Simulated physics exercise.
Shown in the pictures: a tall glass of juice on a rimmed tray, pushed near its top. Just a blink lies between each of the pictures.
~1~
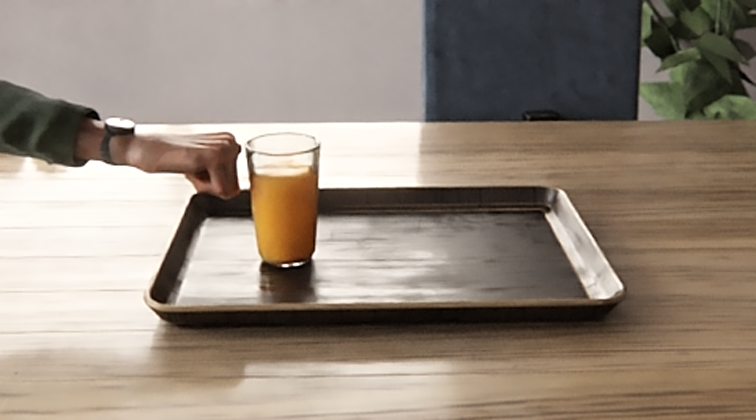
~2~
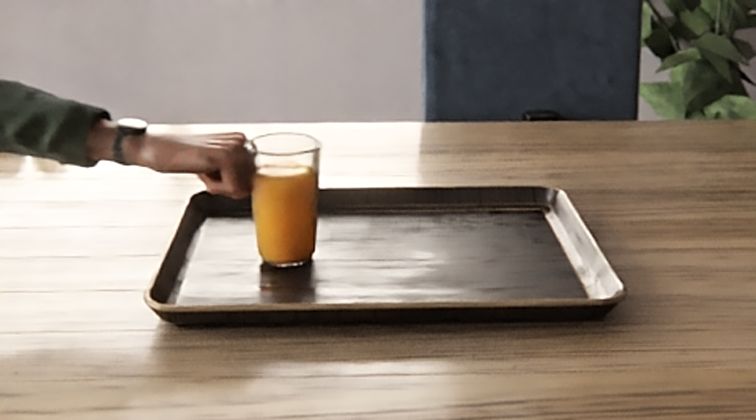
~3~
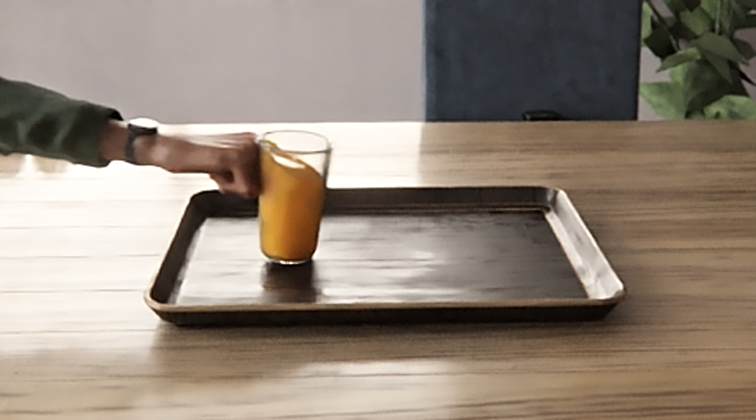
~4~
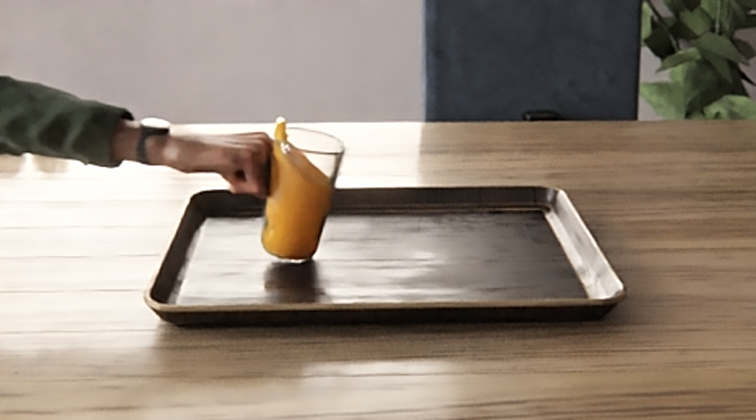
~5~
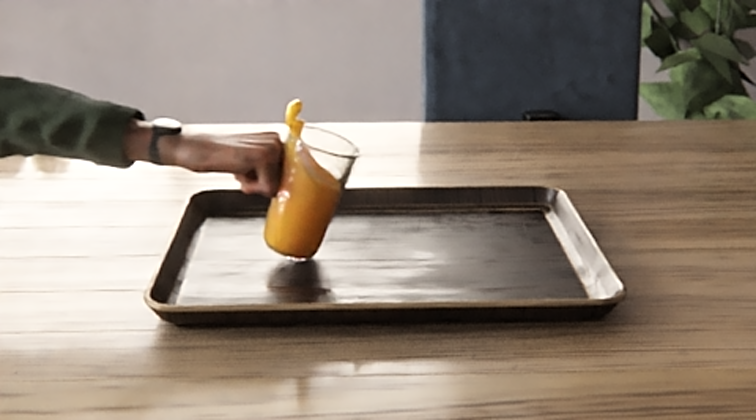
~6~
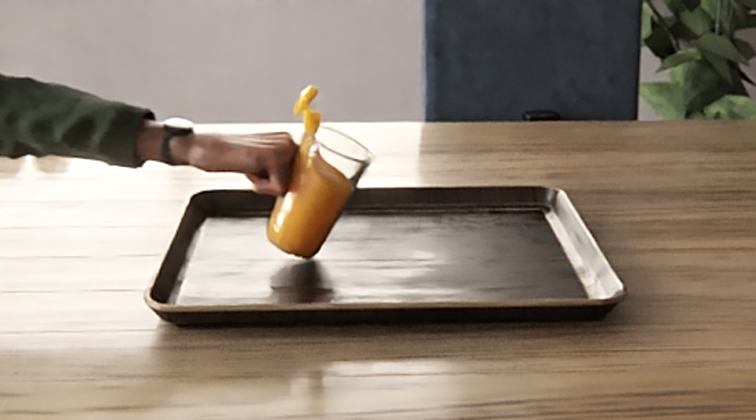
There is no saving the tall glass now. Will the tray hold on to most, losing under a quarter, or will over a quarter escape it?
Over a quarter escapes.
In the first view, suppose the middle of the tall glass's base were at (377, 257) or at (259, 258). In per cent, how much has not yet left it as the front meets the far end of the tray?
Spot one gives 75 percent, spot two gives 55 percent.
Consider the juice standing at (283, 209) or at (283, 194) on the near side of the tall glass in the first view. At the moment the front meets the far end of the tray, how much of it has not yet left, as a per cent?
About 60 per cent first, then about 60 per cent.
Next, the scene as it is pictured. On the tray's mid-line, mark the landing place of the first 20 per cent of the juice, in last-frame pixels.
I'd mark it somewhere close to pixel (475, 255).
A moment on, the tall glass is falling and 97 per cent is in the glass, 0 on the tray and 3 above or beyond its rim.
Next, the tall glass lies on its side and 54 per cent is in the glass, 37 on the tray and 8 above or beyond its rim.
Then the tall glass lies on its side and 29 per cent is in the glass, 51 on the tray and 21 above or beyond its rim.
Later the tall glass lies on its side and 15 per cent is in the glass, 47 on the tray and 38 above or beyond its rim.
At rest 62 per cent is held by tray and glass, 38 is off the tray.
